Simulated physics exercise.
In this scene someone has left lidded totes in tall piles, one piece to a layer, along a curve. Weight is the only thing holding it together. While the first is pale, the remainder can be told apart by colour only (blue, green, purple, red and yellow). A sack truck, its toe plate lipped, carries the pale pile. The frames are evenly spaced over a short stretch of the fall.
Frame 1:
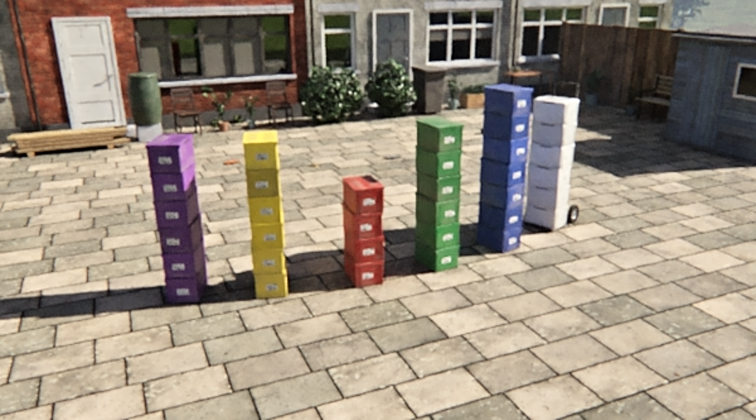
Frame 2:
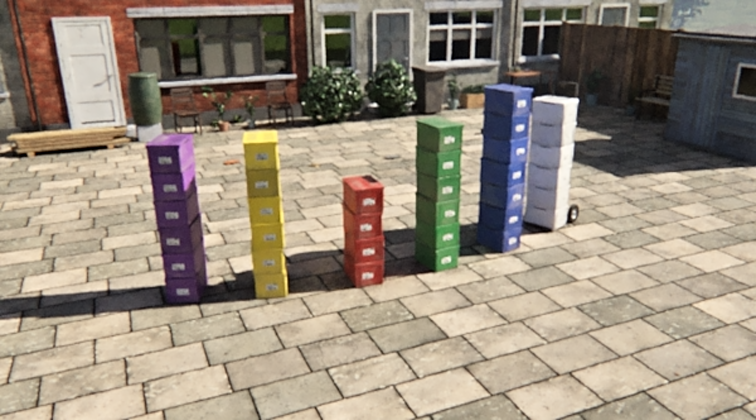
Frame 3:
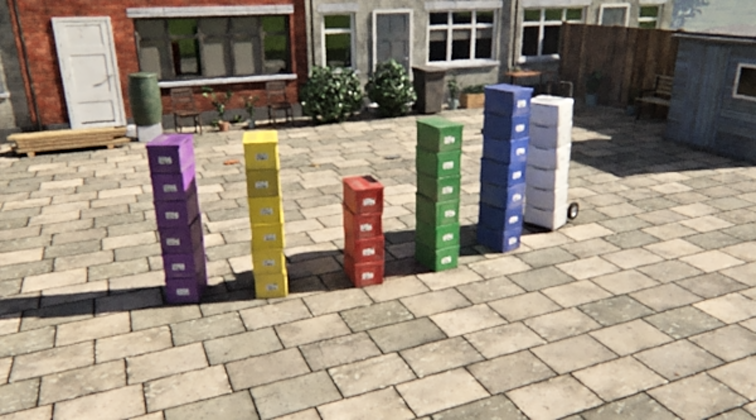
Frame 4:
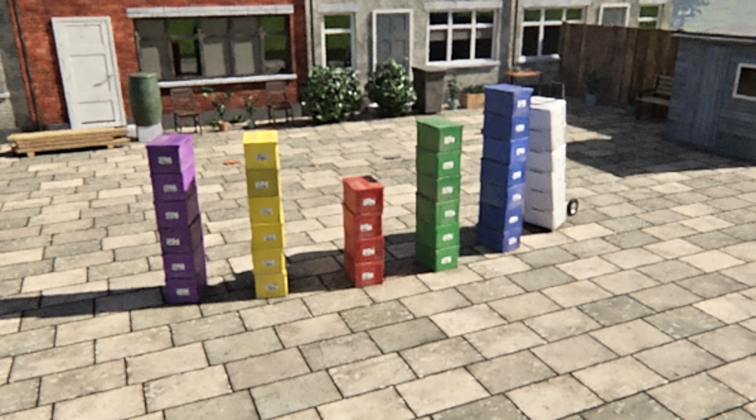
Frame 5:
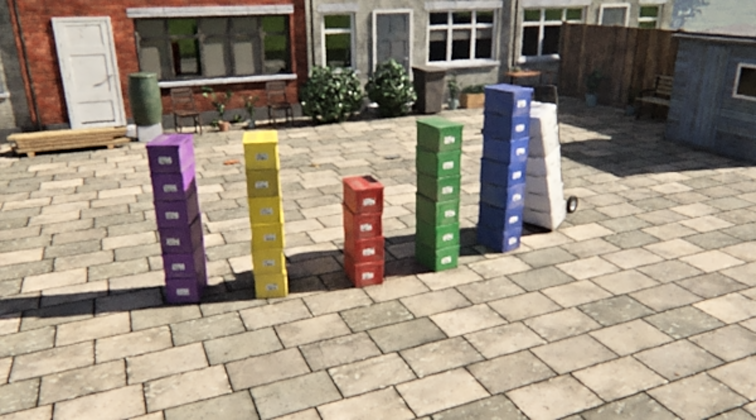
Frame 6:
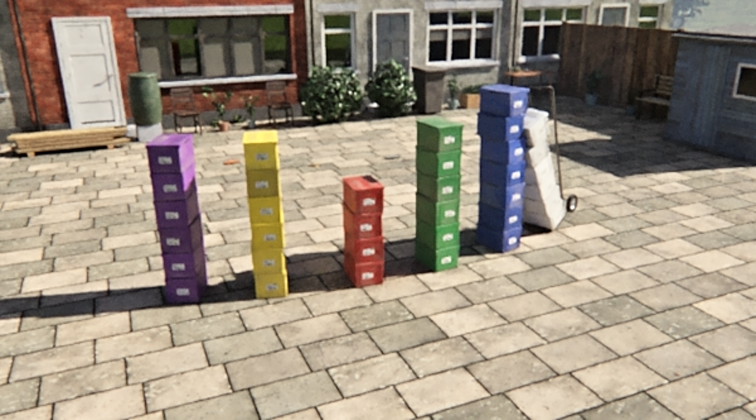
On a paved yard before brick houses, tall stacks of purple, yellow, red, green, blue and white boxes stand in a curved row. The white stack at the right, on a hand truck, leans gradually left behind the blue one, whose top then shifts slightly left, while the other stacks stay still.
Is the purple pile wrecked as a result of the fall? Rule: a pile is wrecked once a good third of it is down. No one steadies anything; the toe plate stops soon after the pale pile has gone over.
Yes.
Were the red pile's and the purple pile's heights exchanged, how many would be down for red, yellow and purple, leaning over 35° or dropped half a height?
The tally reads red 6, then yellow 5, then purple 3.
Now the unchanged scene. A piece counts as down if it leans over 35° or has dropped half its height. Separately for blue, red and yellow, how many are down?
Blue 7, red 4, yellow 6.
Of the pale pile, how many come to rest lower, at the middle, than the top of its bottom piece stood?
The number is 5.
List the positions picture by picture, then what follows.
In the first picture (each place is the centre of the face we see best), truck frame level; top purple tote (164, 160); top red tote (370, 201); the others all in place.
The second picture shows truck frame rocked barely; top purple tote (164, 160).
The third picture shows truck frame rocked barely, top of the pale pile leaning barely; top purple tote (164, 160); the others all in place.
The fourth picture shows truck frame rocked a little, top of the pale pile leaning a little; top purple tote (164, 160); the others all in place.
The fifth picture shows truck frame (557, 115) rocked clearly, top of the pale pile leaning clearly; top purple tote (164, 160); the others all in place.
The sixth picture shows truck frame (554, 116) rocked clearly, top of the pale pile leaning well over; top purple tote (164, 160); top blue tote (494, 103) moved a little; 3 have shifted.
Just after the last frame, 6 of the pale pile down; none of the 6 purple totes down (0 of 29 in all colours); top purple tote unmoved; top blue tote tilted clearly, half its height lower.
A moment on, 6 of the pale pile down; none of the 6 purple totes down (13 of 29 in all colours); top purple tote unmoved; top blue tote tilted steeply, some four heights lower.
Further on, 6 of the pale pile down; 5 of the 6 purple totes down (28 of 29 in all colours); top purple tote tilted steeply, some two heights lower; top green tote on its side.
When it is over, 6 of the pale pile down; 5 of the 6 purple totes down (28 of 29 in all colours); top purple tote on its side; top blue tote on its side. In pixels of the last frame, middles, top blue tote near (268, 350).
